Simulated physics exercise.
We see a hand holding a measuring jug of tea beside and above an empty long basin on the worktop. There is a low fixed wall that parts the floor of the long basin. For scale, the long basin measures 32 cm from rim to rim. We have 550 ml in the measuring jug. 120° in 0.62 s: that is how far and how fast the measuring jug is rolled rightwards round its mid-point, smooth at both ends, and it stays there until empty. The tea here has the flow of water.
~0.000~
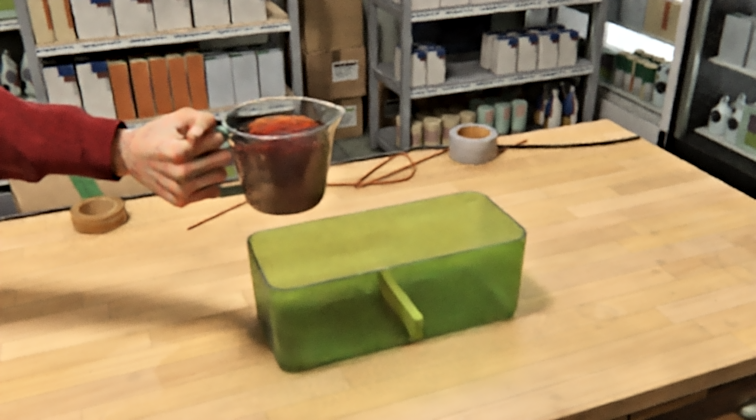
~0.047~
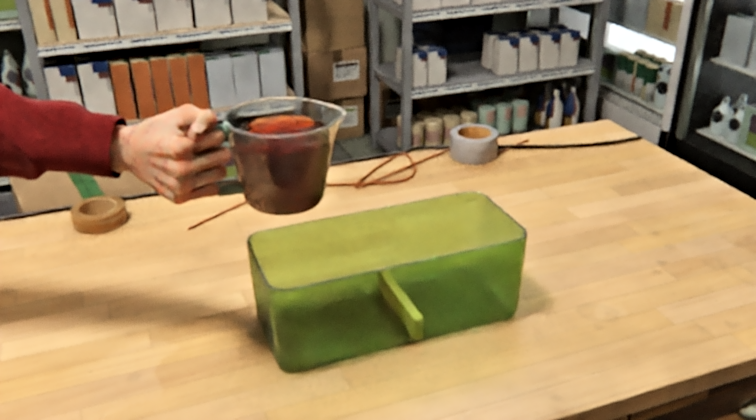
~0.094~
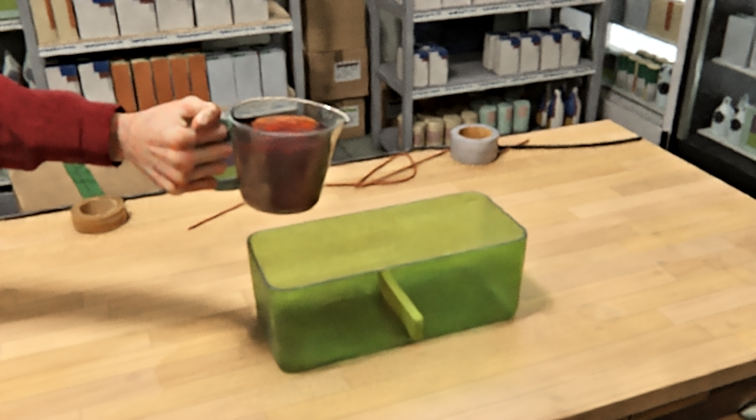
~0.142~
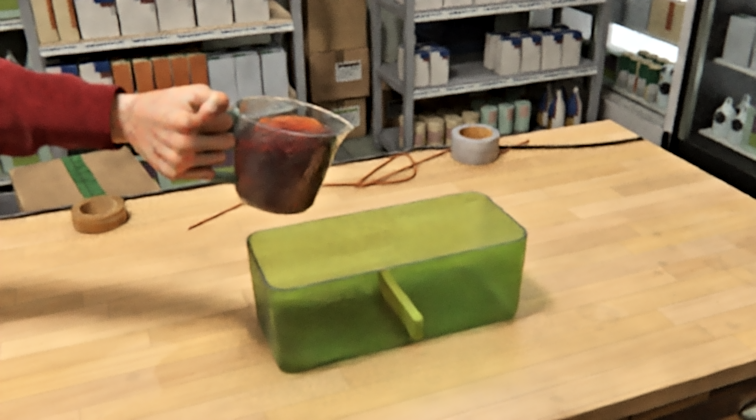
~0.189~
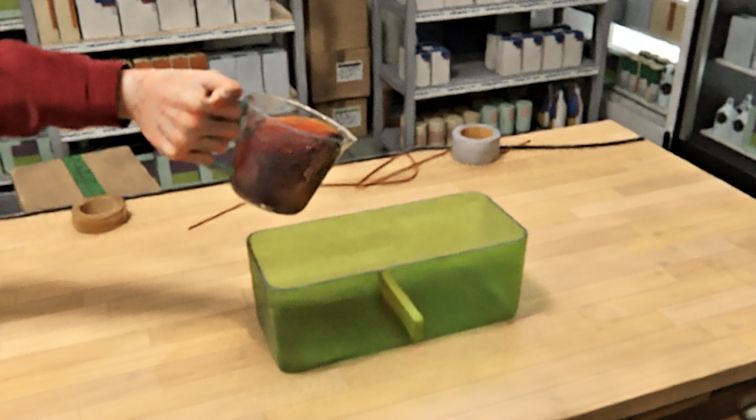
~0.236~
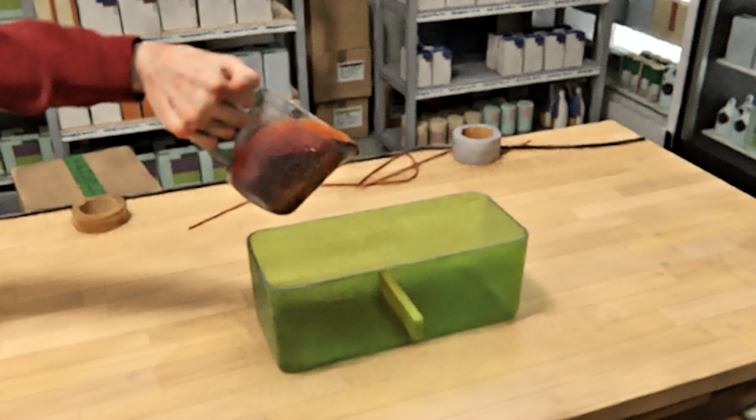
A hand held a glass measuring jug of dark reddish tea above an empty green basin on a wooden worktop, then smoothly tilted it to the right until the tea reached its lip.
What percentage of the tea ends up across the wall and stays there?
About 30 per cent.
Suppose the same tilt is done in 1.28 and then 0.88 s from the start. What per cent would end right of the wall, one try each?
Respectively 45 and 35 %.
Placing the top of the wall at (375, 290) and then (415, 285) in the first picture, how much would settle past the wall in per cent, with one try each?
Some 50 in a hundred, then some 10 in a hundred.
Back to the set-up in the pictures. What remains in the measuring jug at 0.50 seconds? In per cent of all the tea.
Near 26 in a hundred.
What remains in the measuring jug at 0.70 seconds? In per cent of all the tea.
About 1 % is still there.
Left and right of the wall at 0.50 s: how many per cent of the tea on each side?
Near 32 on the left, 16 on the right.
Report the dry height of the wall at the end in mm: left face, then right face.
Left about 12 mm, while the right is about 20 mm.
By 0.50 s the tilt is 109° and 26 per cent is still to pour, 32 is left of the wall and 15 right of it.
By 0.70 s the tilt is 120° and 1 per cent is still to pour, 71 is left of the wall and 24 right of it.
By 0.90 s the tilt is 120° and 0 per cent is still to pour, 68 is left of the wall and 29 right of it.
By 1.12 s the tilt is 120° and 0 per cent is still to pour, 67 is left of the wall and 30 right of it.
At rest 67 per cent lies left of the wall, 30 right of it and 3 outside.
